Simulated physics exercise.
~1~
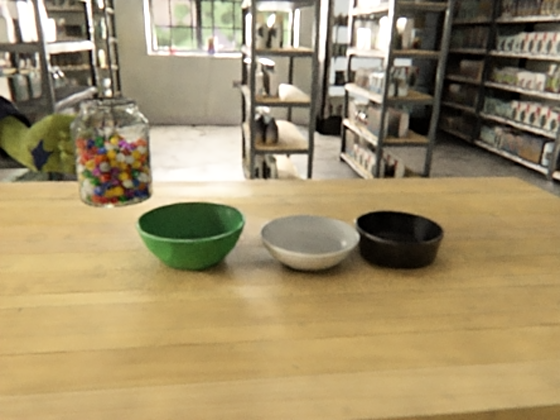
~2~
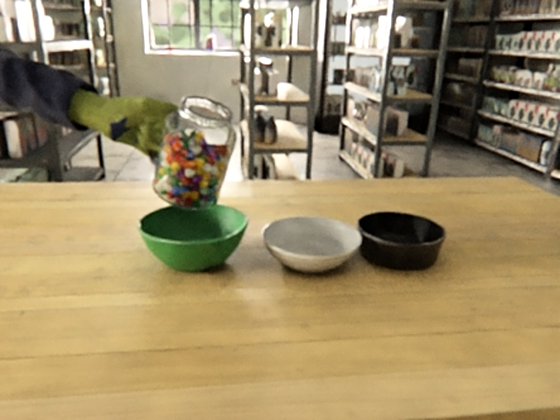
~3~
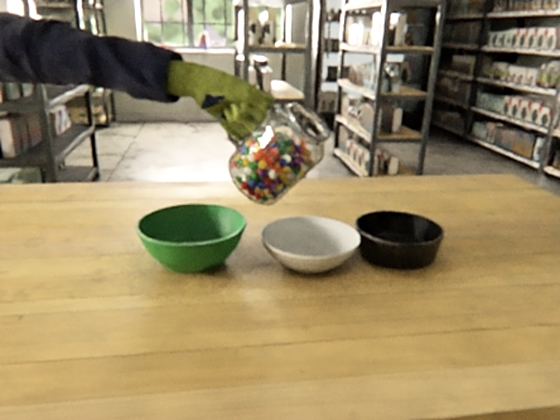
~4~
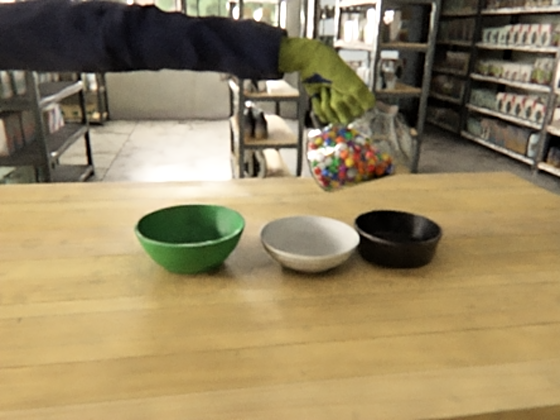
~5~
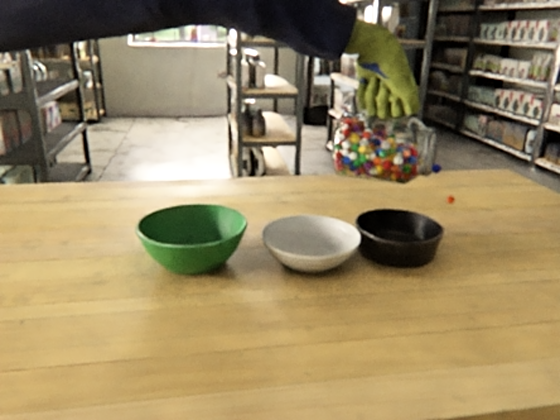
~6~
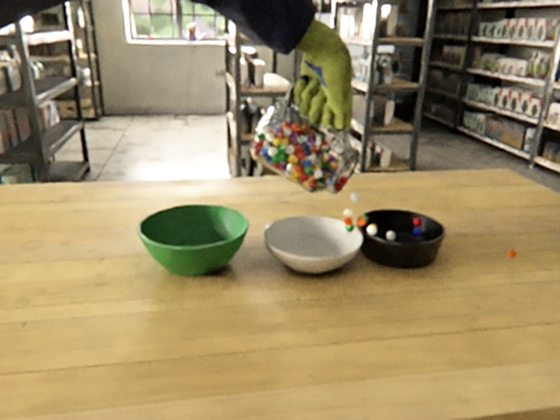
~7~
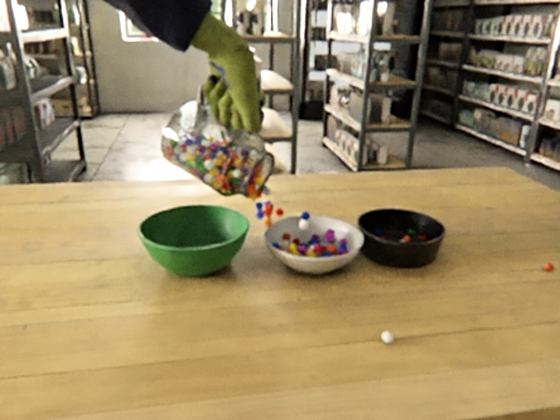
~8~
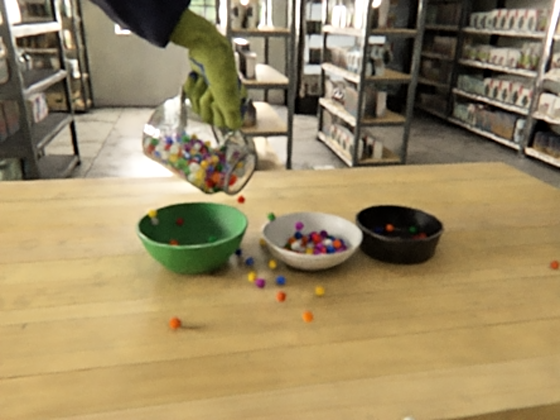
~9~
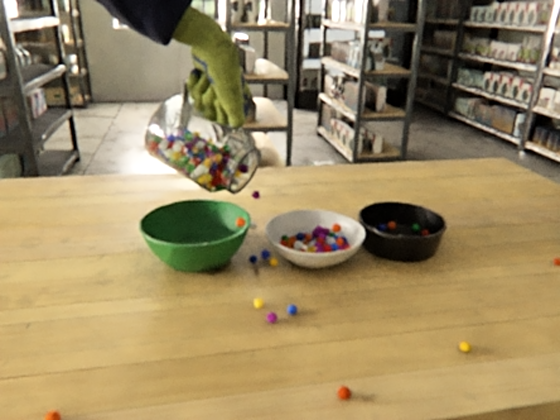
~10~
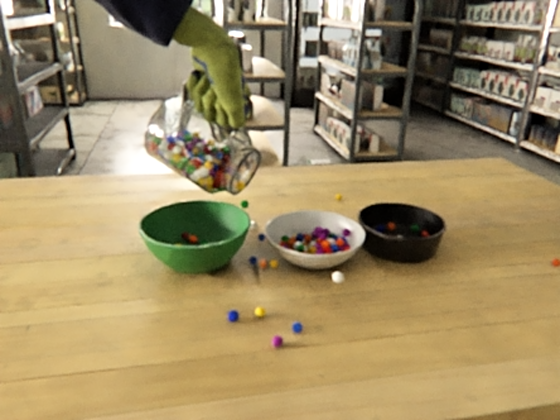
Gloved hand carrying a jar of colourful marbles right, then tipping it leftward over three bowls, some scattering across the table.
